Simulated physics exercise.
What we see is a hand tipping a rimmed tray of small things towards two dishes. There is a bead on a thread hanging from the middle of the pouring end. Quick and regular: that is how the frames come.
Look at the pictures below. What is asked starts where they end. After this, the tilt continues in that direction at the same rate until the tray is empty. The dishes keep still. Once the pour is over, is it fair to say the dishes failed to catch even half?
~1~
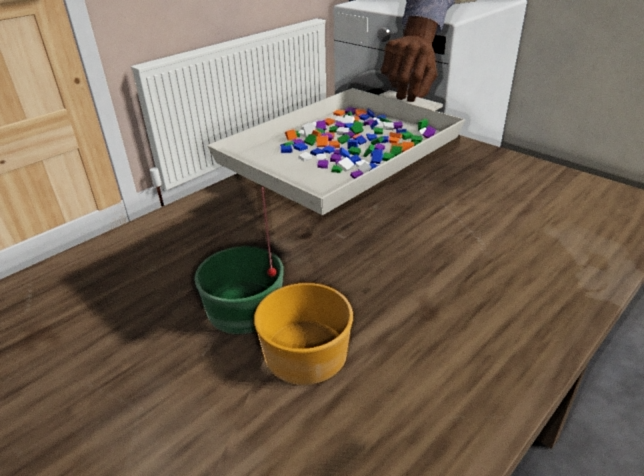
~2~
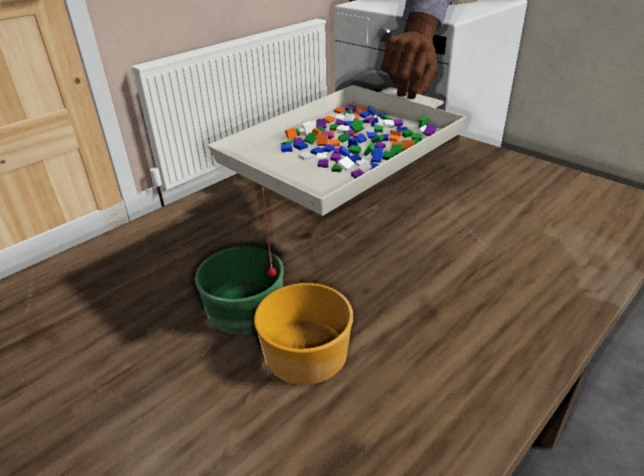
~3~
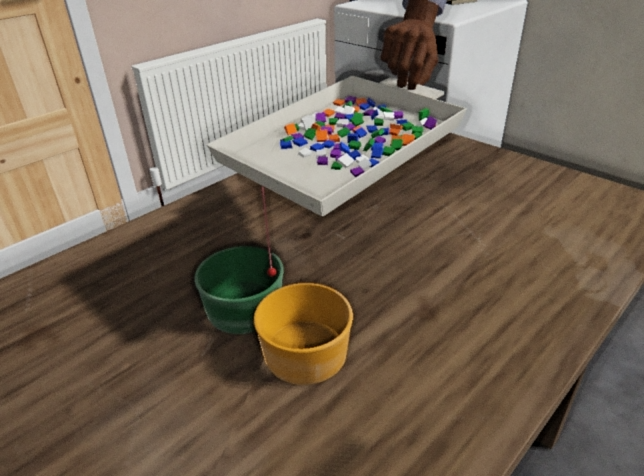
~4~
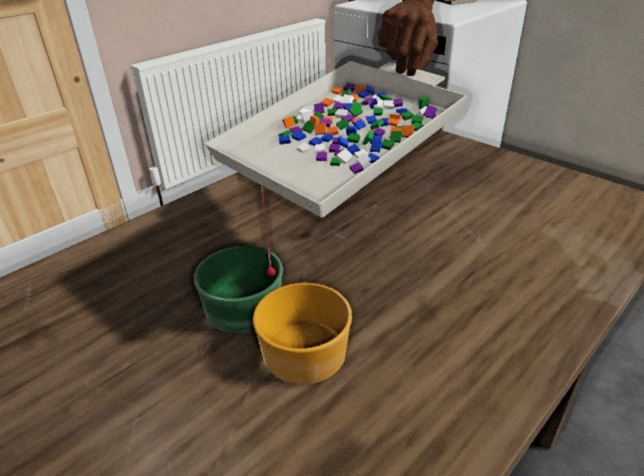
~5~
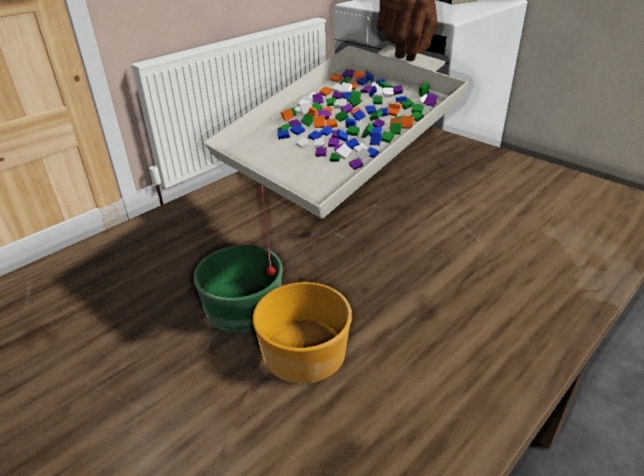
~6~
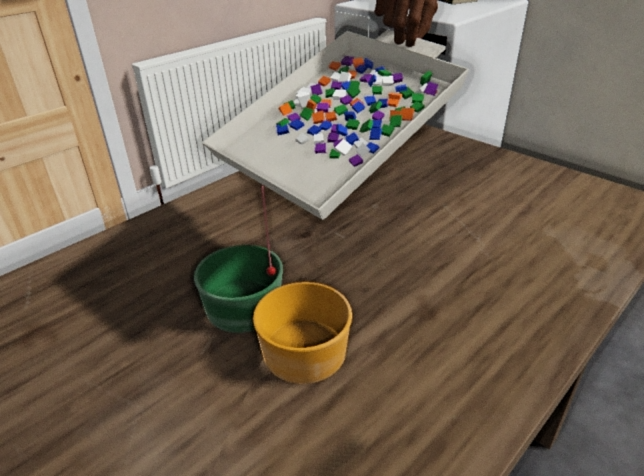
Mostly kept.
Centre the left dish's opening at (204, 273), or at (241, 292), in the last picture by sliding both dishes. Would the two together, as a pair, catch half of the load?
First try: Higher than half; second try: Higher than half.
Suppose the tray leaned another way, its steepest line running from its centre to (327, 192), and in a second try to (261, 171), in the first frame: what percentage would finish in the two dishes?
Roughly 90 % in the first case and 70 % in the second.
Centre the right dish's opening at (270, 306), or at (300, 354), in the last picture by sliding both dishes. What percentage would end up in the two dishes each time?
First placement: Some 70 %; second placement: Some 80 %.
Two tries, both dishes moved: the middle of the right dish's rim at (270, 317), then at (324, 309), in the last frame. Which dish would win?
The first time it's the right member, the second time the right member.
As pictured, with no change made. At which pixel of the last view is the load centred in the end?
I'd mark it at roughly (285, 352).
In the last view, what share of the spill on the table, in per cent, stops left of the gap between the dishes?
It comes to near 90 percent of the spill.
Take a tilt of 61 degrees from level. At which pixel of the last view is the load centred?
Its middle sits at about pixel (294, 183).
Soon after the last picture, tray tipped steeply; nearly all on the tray; a stray few in the air.
A little later, tray tipped right over; about two thirds on the tray; a small part in the right dish; a small part outside both; a small part in the air.
Later still, tray tipped past a quarter turn; most in the right dish; a stray few in the left dish; about a quarter outside both.
At rest, tray tipped past a quarter turn; most in the right dish; a stray few in the left dish; about a quarter outside both.
